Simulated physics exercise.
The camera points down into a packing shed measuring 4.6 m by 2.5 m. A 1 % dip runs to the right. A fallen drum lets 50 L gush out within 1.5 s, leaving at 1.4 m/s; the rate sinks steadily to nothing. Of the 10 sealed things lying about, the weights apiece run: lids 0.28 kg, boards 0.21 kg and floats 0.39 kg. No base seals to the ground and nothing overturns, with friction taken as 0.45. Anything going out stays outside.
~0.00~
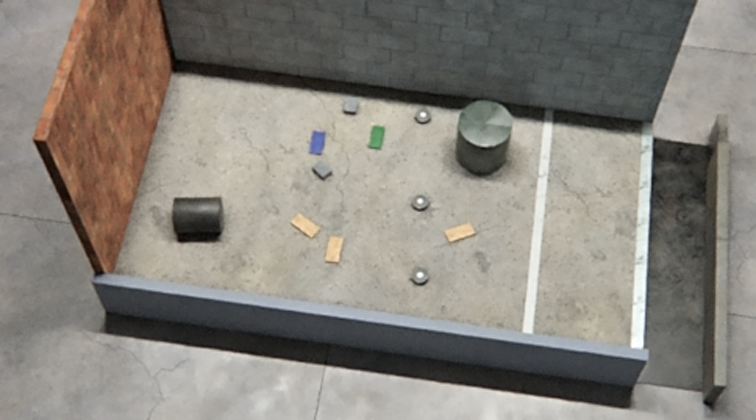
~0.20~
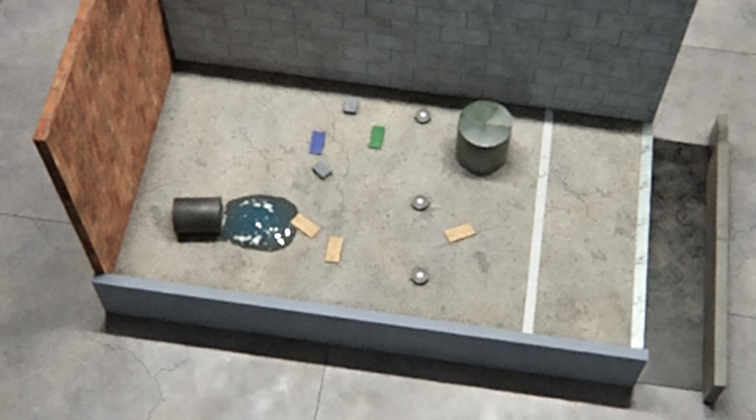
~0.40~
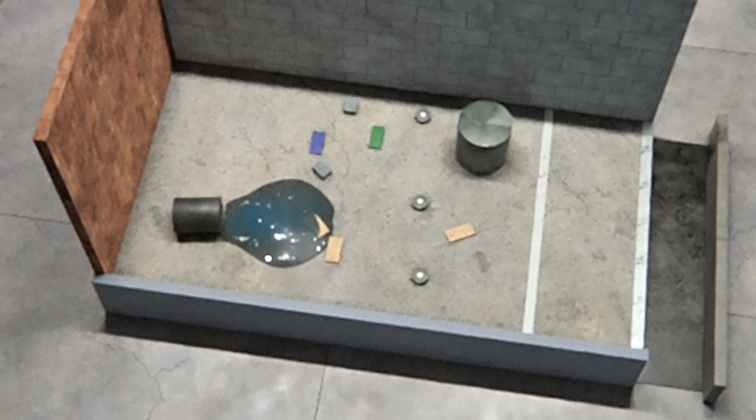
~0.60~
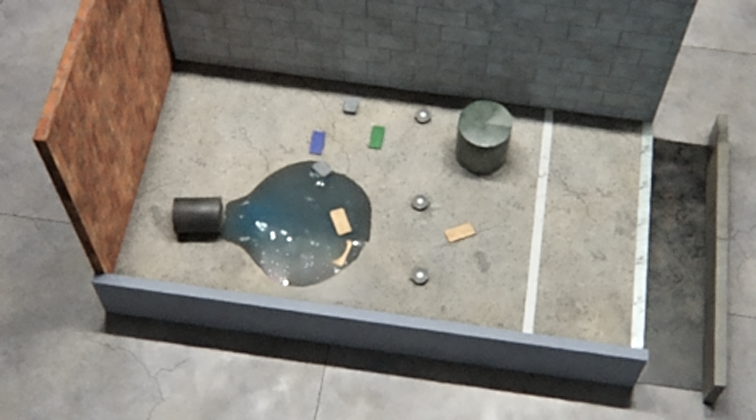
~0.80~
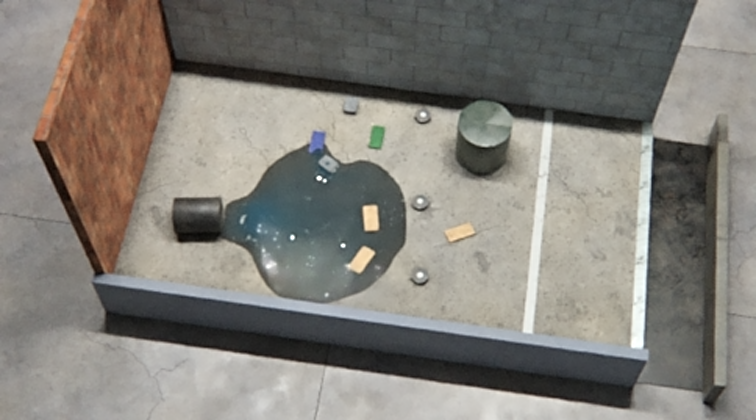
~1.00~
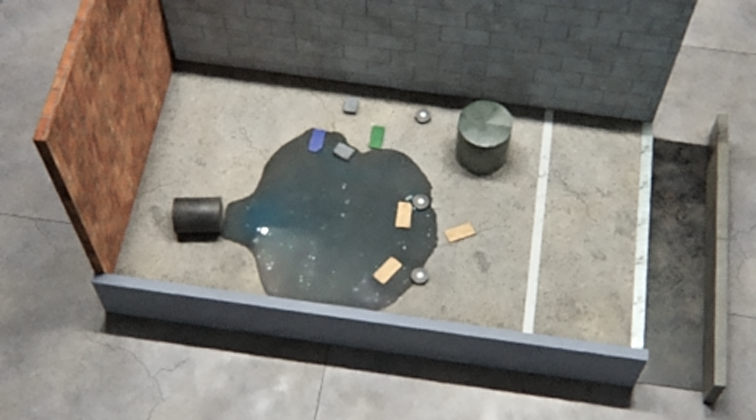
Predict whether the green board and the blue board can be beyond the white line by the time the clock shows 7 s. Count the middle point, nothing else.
In the end the green board doesn't make it over. The blue board doesn't make it over.
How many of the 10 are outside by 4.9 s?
The answer is 3.
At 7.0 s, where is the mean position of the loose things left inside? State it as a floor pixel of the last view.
Close to (443, 146).
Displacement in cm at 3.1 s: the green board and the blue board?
I'd say about 60 and 60 centimetres.
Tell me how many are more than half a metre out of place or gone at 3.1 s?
Count then: 8.
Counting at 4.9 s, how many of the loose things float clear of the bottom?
At that time the total is 1.
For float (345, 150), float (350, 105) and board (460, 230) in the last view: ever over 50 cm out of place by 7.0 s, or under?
In that order: Exceeds it, then does not reach it, then exceeds it.
After 1.4 s the green board is near (383, 135), 0.1 m from its start, aground; the blue board is near (323, 127), 0.2 m from its start, afloat; 0 of 10 are over the mark; 3 afloat.
After 3.1 s the green board is near (421, 103), 0.6 m from its start, afloat; the blue board is near (352, 93), 0.7 m from its start, afloat; 5 of 10 are over the mark; 5 afloat.
After 4.9 s the green board is near (425, 105), 0.6 m from its start, afloat; the blue board is near (366, 100), 0.7 m from its start, aground; 5 of 10 are over the mark; 1 afloat.
After 7.0 s the green board is near (427, 104), 0.6 m from its start, aground; the blue board is near (366, 100), 0.7 m from its start, aground; 5 of 10 are over the mark; 0 afloat.
